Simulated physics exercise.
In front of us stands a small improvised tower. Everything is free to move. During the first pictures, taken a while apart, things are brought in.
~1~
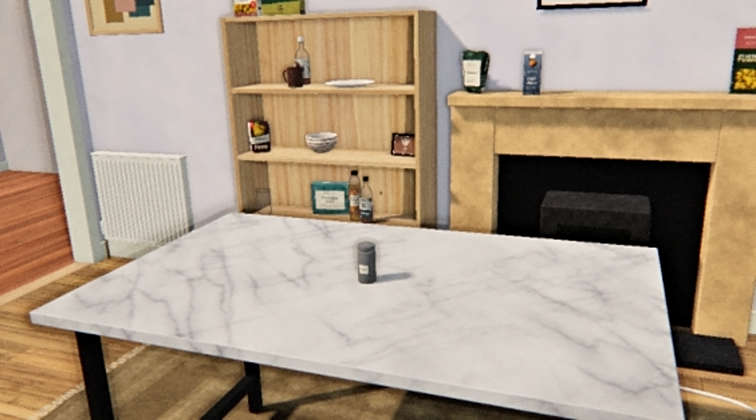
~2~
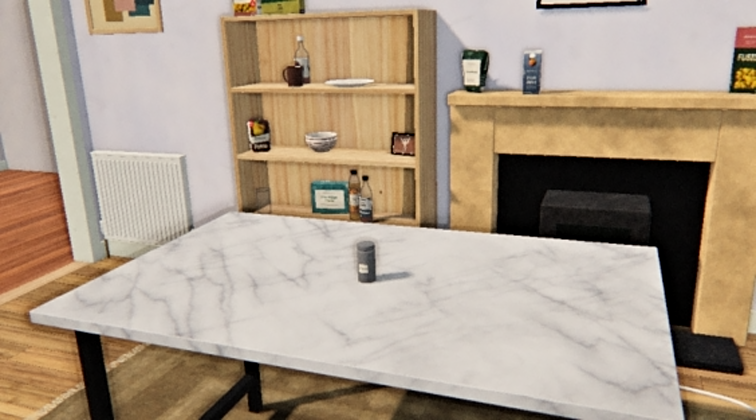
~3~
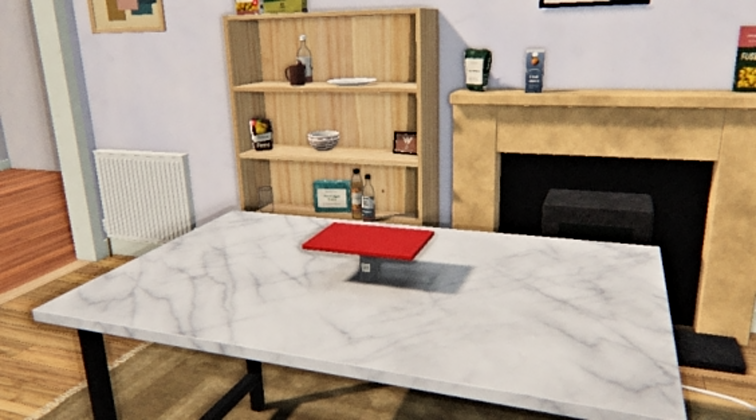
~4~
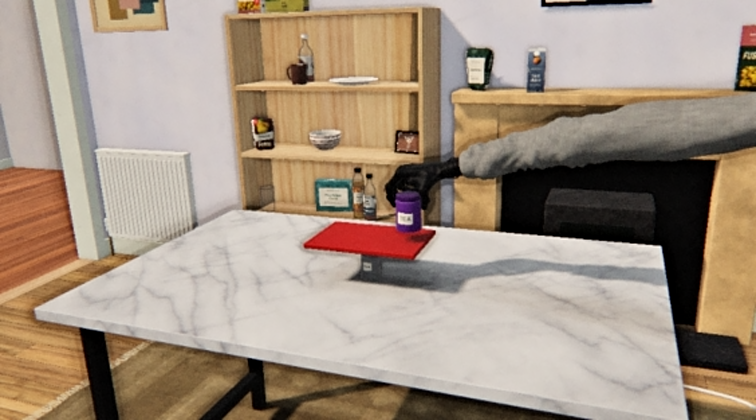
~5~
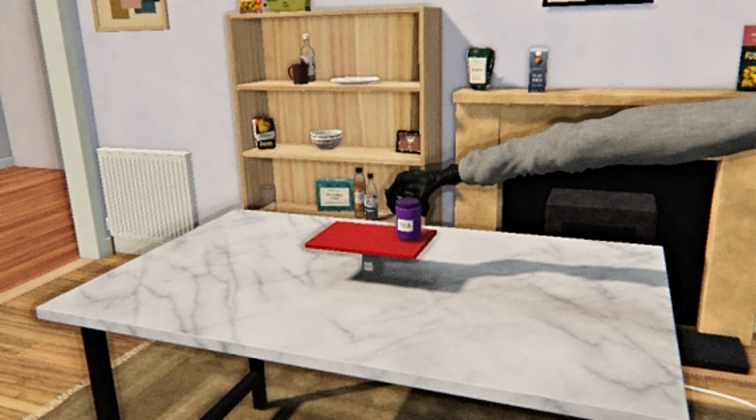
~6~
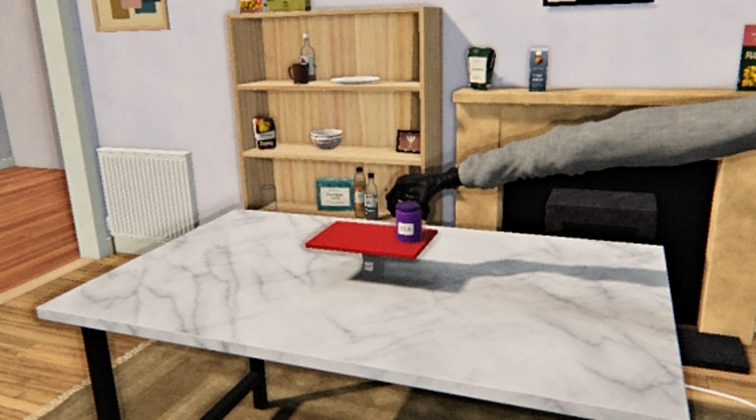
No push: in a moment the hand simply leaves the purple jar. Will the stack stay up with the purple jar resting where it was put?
It does not stay steady.
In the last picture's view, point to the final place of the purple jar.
End position: Approximately (449, 276).
Then, 0.40 s past the last view, purple jar now fallen; red lid rocked 58° from its first pose.
Then, 0.50 s past the last view, red lid rocked 50° from its first pose.
Finally, fallen, purple jar; down or leaning hard in the stack, red lid; grey shaker still in place. Final places as the last picture's camera would see them, purple jar near (449, 276). The stack loses its balance.
